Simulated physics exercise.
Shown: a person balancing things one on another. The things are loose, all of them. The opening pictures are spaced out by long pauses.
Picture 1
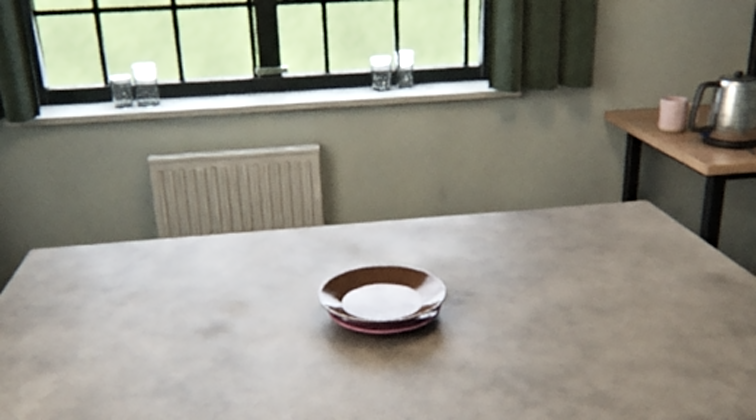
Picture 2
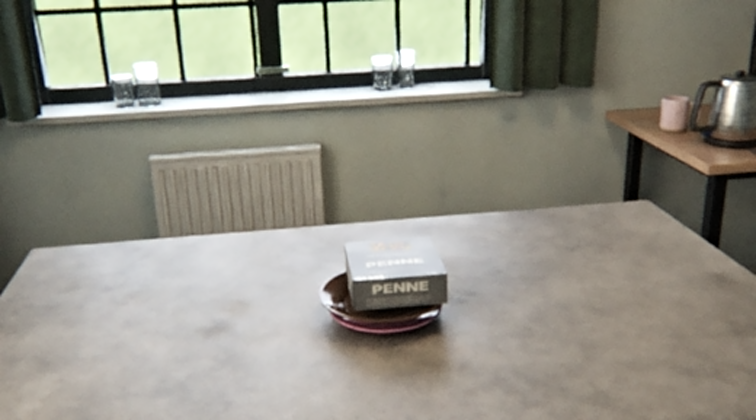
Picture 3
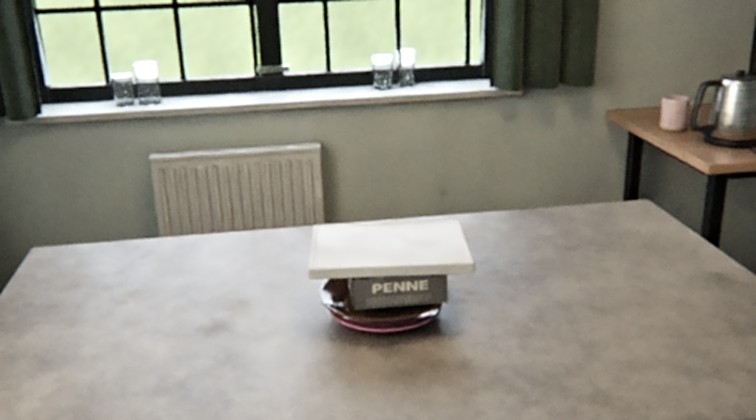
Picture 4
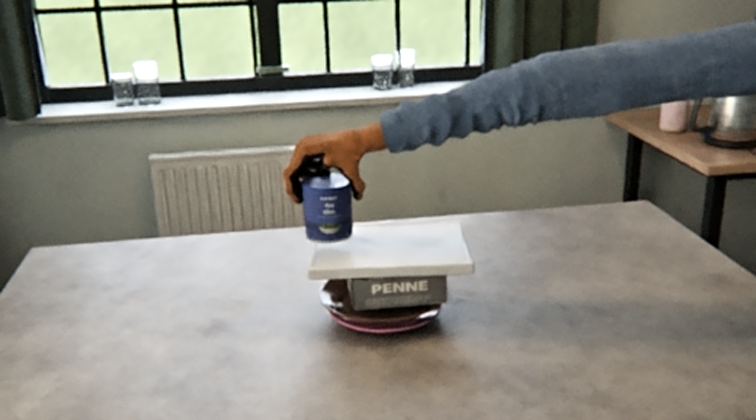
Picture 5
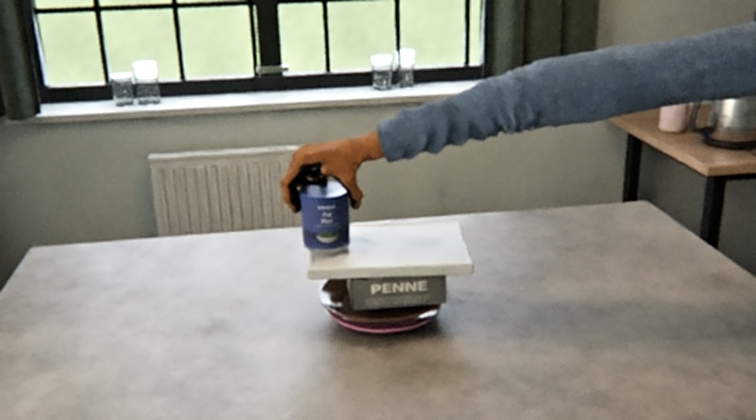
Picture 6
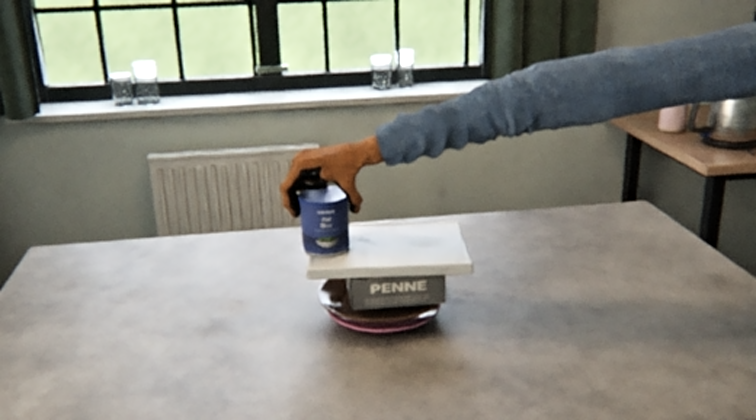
On a table, a hand lowers a blue pot onto a board atop a packet.
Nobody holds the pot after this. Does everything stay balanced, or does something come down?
It all stays balanced.
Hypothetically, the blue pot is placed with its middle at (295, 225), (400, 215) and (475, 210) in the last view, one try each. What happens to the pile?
Case one: It topples; case two: It stands firm; case three: It topples.
Then, 0.30 s after the last picture, things are still on the move.
Then, 1.10 s after the last picture, nothing has stirred.
Then, 1.80 s after the last picture, blue pot resting near (324, 222).
At rest, all 5 in place. Seen from the same camera at the end, blue pot near (323, 222). The pile keeps its balance.
